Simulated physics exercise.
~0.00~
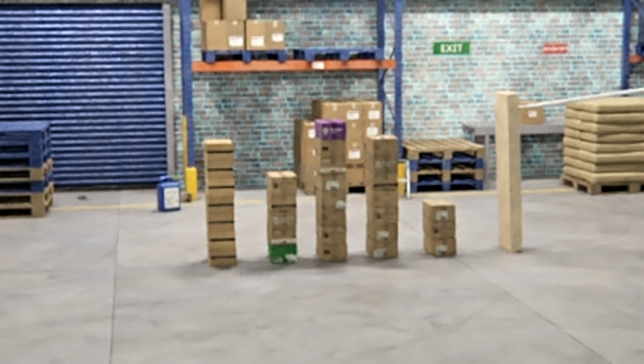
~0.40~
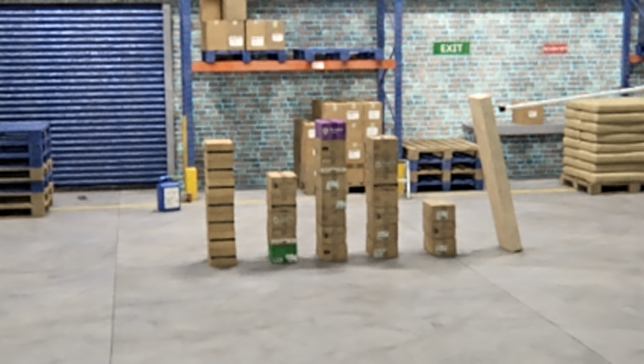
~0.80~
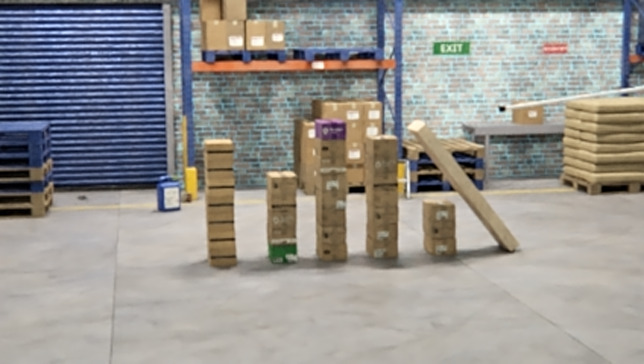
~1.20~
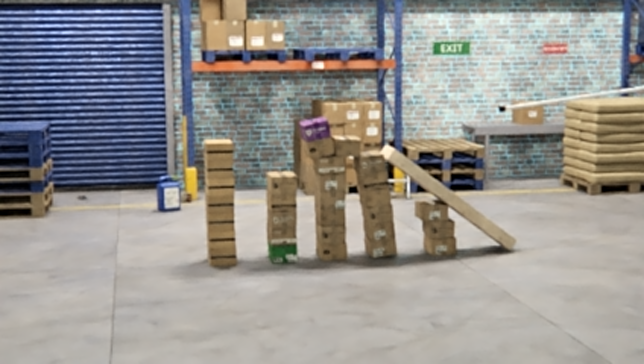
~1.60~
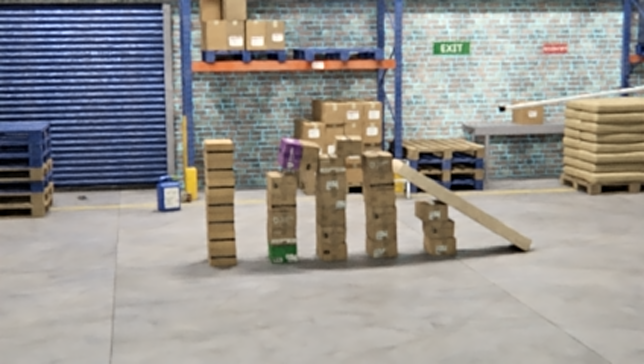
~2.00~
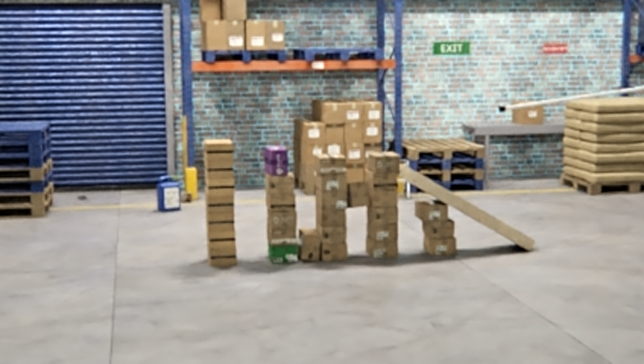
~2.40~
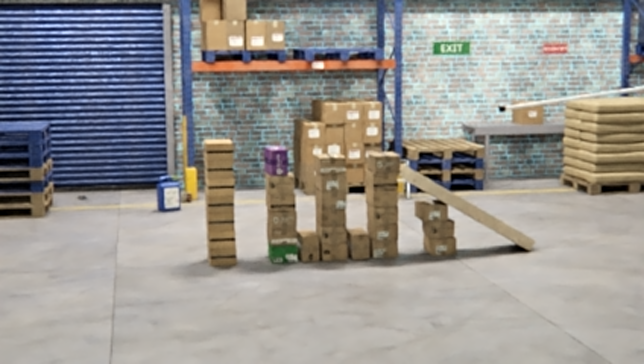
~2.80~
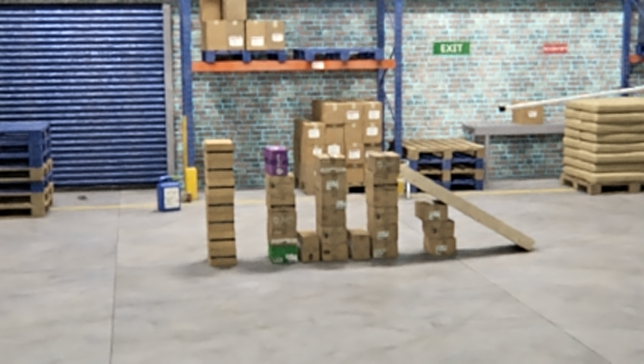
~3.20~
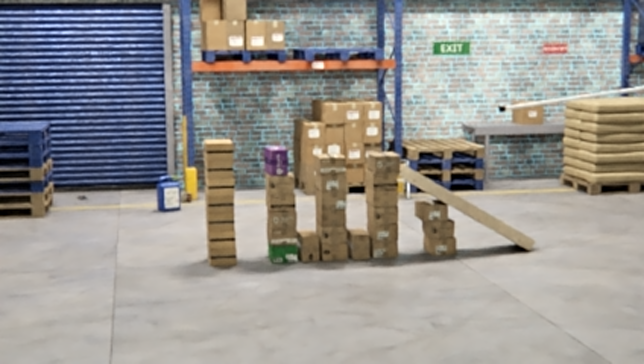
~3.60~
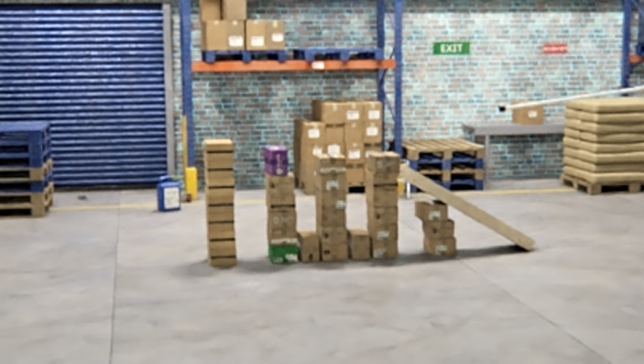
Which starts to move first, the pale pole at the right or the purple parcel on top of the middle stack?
The pale pole moves first, pushing the board over. The purple parcel only starts to tip later, once the falling board has hit the stacks.
